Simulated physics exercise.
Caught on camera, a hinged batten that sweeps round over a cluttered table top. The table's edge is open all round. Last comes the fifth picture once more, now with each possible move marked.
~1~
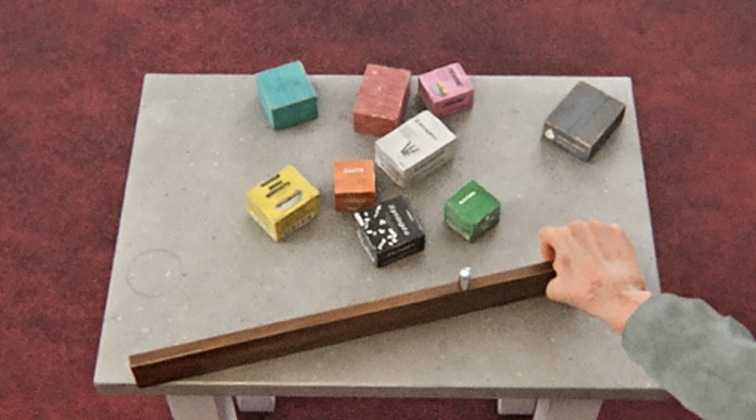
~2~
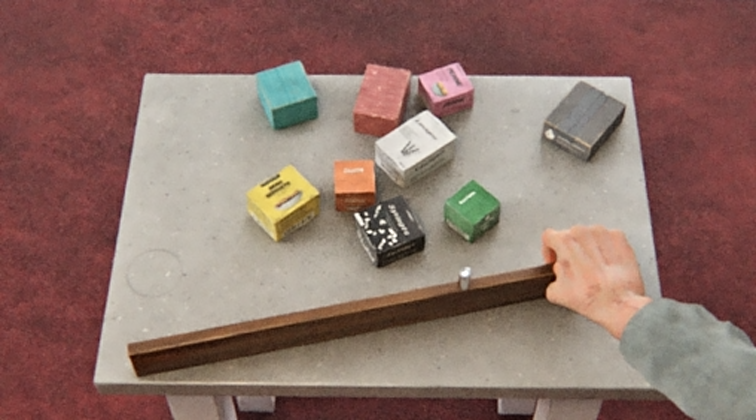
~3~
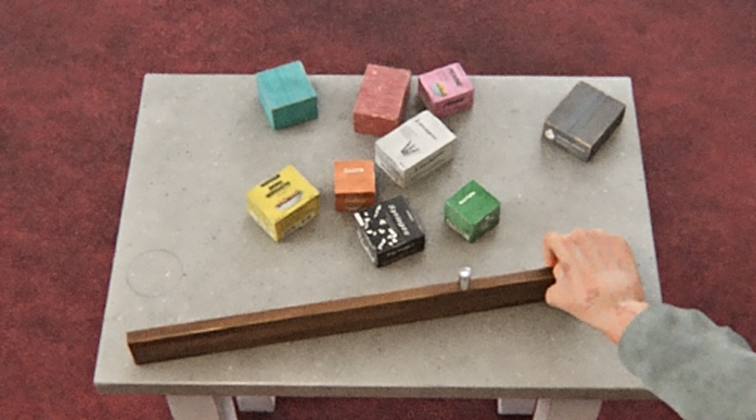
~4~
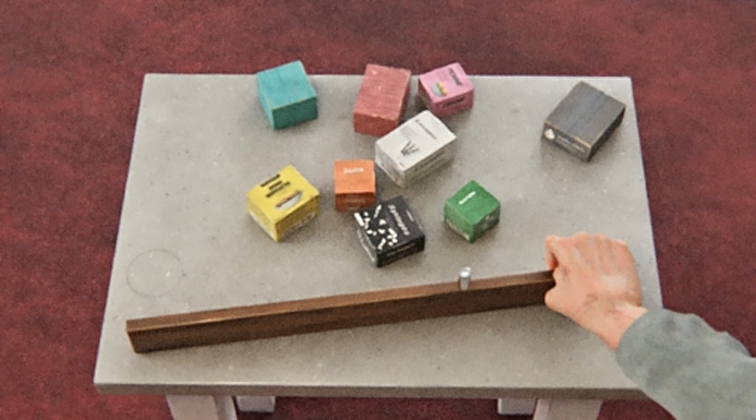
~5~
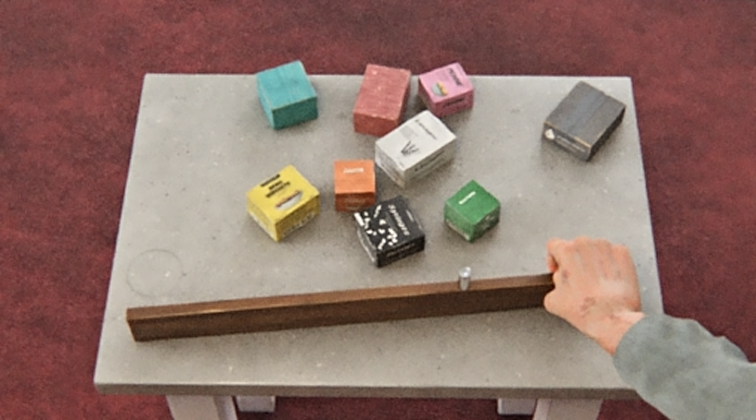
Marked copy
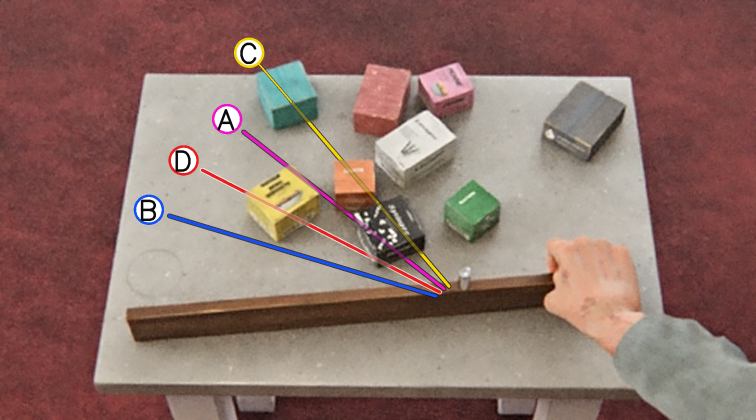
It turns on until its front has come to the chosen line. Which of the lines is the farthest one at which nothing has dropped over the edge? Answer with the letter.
The farthest safe stop is C.
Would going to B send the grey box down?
By then, no.
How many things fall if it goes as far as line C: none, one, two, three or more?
The count is none.
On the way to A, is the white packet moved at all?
By then, no.
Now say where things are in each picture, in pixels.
The first picture shows yellow packet (284, 203); pink packet (446, 91); grey box (583, 121).
The second picture shows arm (293, 317); turquoise block (287, 95).
The third picture shows arm (291, 311); orange box (354, 186).
The fourth picture shows arm (290, 305); white packet (416, 149).
The fifth picture shows arm (290, 299); yellow packet (284, 203); pink packet (446, 91); grey box (583, 121).
On the marked copy, A at (339, 207); B at (299, 255); C at (366, 189); D at (317, 229).
Taking C. A third of the way, arm (299, 244); pink packet (446, 91); turquoise block (287, 95).
Two thirds of the way, arm (332, 195); yellow packet (311, 160); black box (398, 217).
When it is over, arm (365, 171); turquoise block (305, 77); red block (399, 90); nothing has fallen.
As for the rest, A is safe but short; B is safe but short; D is safe but short.
